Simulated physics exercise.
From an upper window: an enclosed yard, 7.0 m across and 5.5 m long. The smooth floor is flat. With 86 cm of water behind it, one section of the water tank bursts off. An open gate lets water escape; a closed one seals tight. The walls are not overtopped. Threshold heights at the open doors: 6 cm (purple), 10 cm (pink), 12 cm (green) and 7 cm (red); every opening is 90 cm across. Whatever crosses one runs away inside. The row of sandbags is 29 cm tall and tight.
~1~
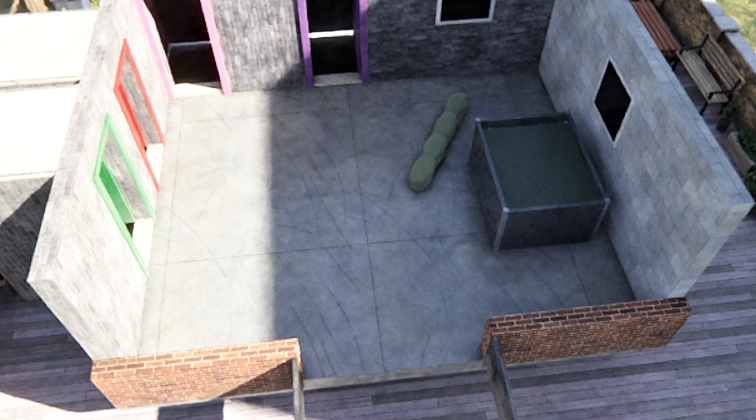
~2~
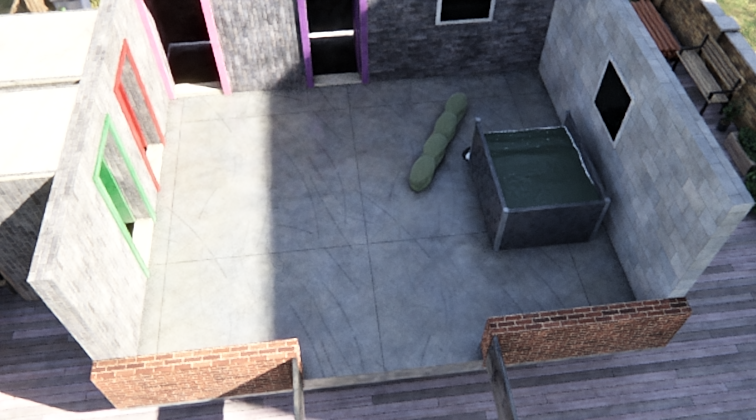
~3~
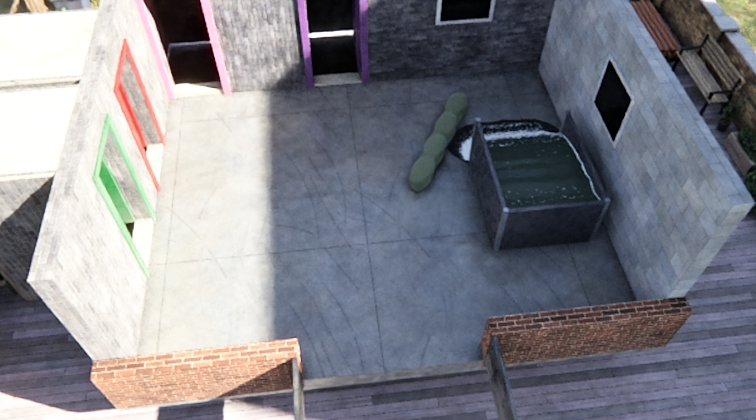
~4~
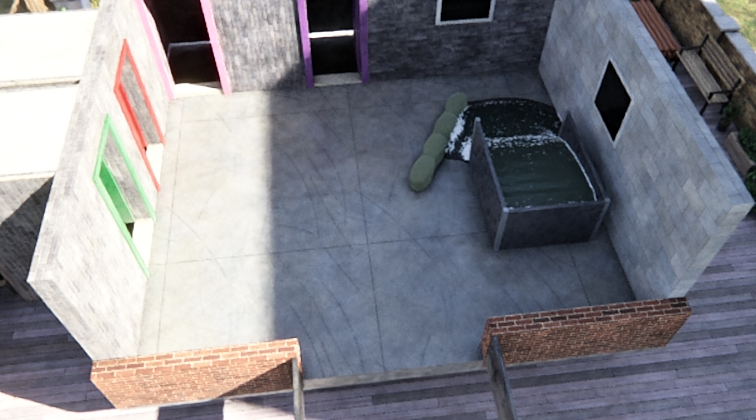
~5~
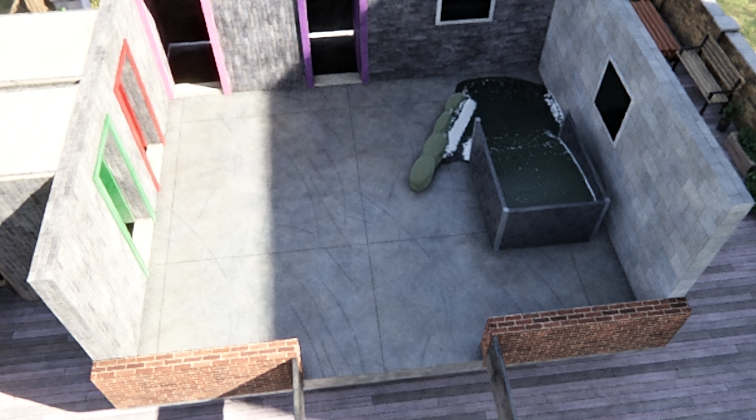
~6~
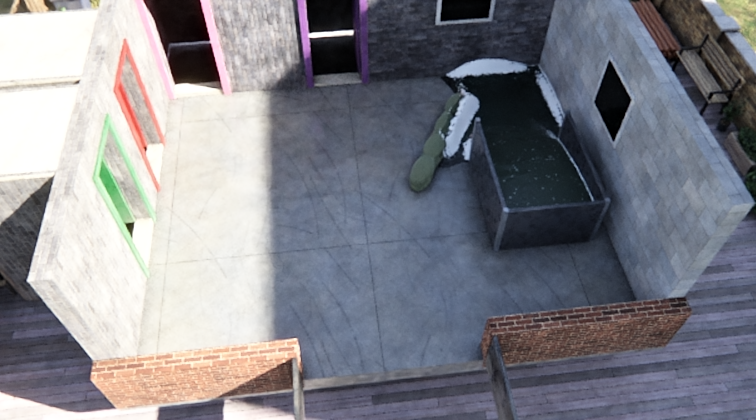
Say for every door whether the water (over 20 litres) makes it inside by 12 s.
Door by door: At the purple door it does not reach the limit; at the pink door it does not reach the limit; at the green door it stays under the limit; at the red door it passes the limit.
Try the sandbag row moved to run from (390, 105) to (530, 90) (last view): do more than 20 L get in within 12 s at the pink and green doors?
Then: Pink above, green not over.
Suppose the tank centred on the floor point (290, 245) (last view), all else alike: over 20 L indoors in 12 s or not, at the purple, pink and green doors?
Against that limit: Purple above, pink above, green below.
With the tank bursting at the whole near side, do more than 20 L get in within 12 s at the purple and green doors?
Then: Purple below, green not over.
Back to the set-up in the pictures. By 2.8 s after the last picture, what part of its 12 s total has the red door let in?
About 0 per cent.
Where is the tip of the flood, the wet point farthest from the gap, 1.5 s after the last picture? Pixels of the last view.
Around (269, 93).
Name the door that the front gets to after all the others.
It is the green one.
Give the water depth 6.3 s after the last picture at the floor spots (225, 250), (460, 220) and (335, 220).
Roughly 4, 3 and 1 cm, in turn.
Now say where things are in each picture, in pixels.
The first frame shows the water tank at (538, 162) is whole and still, 86 cm deep.
In the second frame, water pours out on the water tank's far side and has run 0.8 m, to (467, 158); typically 7 cm deep outside, 86 cm at the water tank's back.
In the third frame, the front is at (455, 141), 1.0 m from the gap on the water tank's far side; 1.3 m2 of floor is under water; 82 cm left at the back of the water tank.
In the fourth frame, the front is at (538, 105), 1.5 m from the gap on the water tank's far side; 2.4 m2 of floor is under water; 74 cm left at the back of the water tank.
In the fifth frame, the front is at (493, 79), 2.0 m from the gap on the water tank's far side; 3.5 m2 of floor is under water; 74 cm left at the back of the water tank.
In the sixth frame, water pours out on the water tank's far side and has run 2.4 m, to (537, 70); typically 13 cm deep outside, 68 cm at the water tank's back.
Then, 0.7 s after the last picture water covers 20 % of the floor and is deepest (68 cm) near (534, 72); purple door 1 cm at the sill, 0 L in, pink door not reached, green door not reached, red door not reached.
Then, 1.5 s after the last picture water covers 30 % of the floor and is deepest (42 cm) near (479, 76); purple door 5 cm at the sill, 0 L in, pink door not reached, green door not reached, red door not reached.
Then, 2.8 s after the last picture water covers 60 % of the floor and is deepest (25 cm) near (640, 325); purple door 6 cm at the sill, 0 L in, pink door 4 cm at the sill, 0 L in, green door not reached, red door 13 cm at the sill, 0 L in.
Then, 6.3 s after the last picture water covers 85 % of the floor and is deepest (14 cm) near (512, 114); purple door 3 cm at the sill, 1 L in, pink door 6 cm at the sill, 8 L in, green door 5 cm at the sill, 0 L in, red door 6 cm at the sill, 51 L in.
Then, 11.3 s after the last picture water covers 95 % of the floor and is deepest (8 cm) near (153, 236); purple door 2 cm at the sill, 1 L in, pink door 6 cm at the sill, 8 L in, green door 7 cm at the sill, 0 L in, red door 5 cm at the sill, 51 L in.
